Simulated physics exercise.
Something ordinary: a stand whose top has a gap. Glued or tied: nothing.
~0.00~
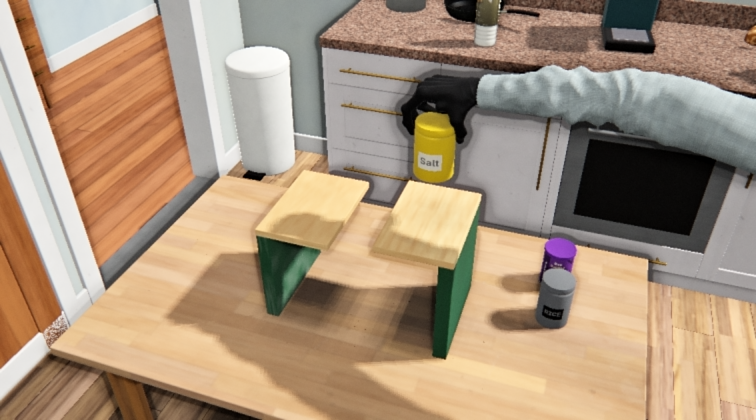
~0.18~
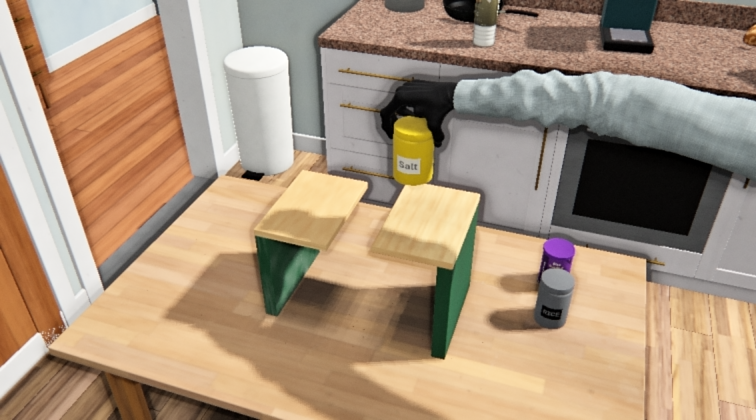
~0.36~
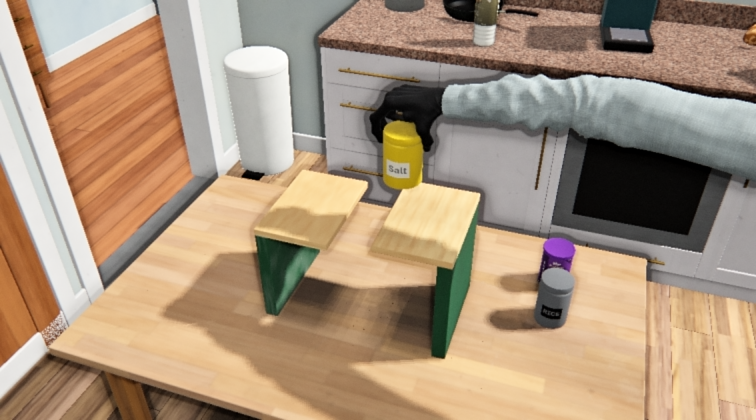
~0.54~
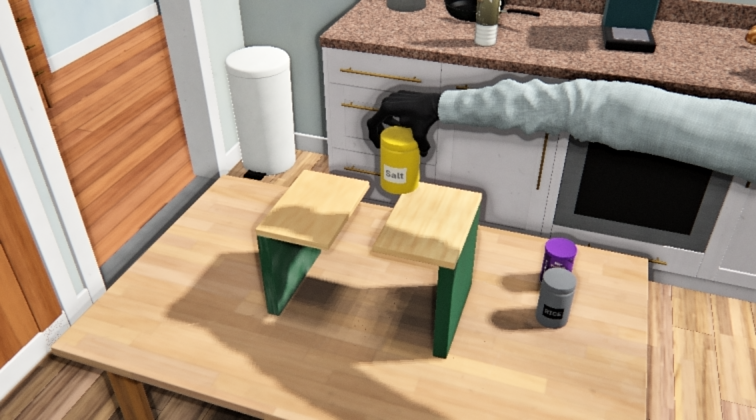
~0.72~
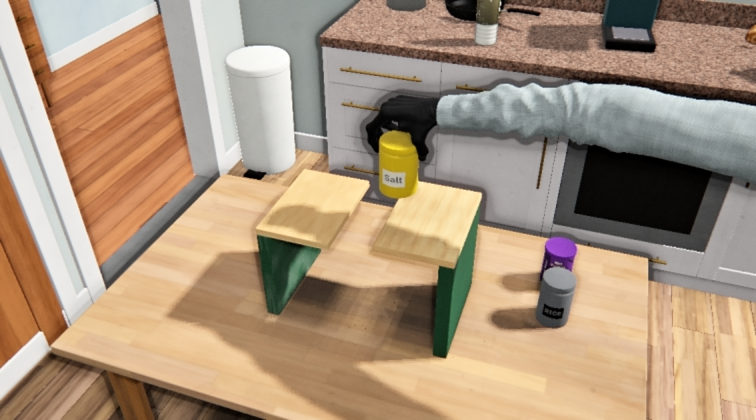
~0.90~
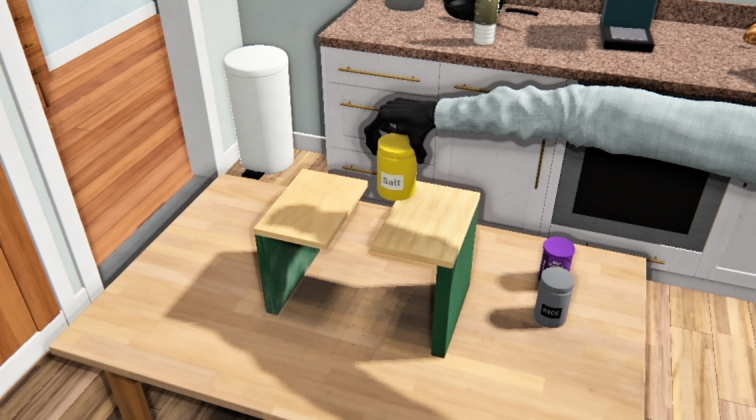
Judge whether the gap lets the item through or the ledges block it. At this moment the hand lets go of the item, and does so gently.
I'd say it won't pass the gap at all.
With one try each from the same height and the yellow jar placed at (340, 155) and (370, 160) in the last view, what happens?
Stuck, then Through.
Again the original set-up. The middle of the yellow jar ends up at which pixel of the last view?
In the last picture, near pixel (397, 188).
After 1.10 s, yellow jar slid about its own width near (397, 188).
After 1.20 s, yellow jar resting near (397, 188).
At rest (2.0 s), moved from the start, yellow jar; the other 2 in place. Seen from the same camera at the end, yellow jar near (397, 188). The jar lodges.
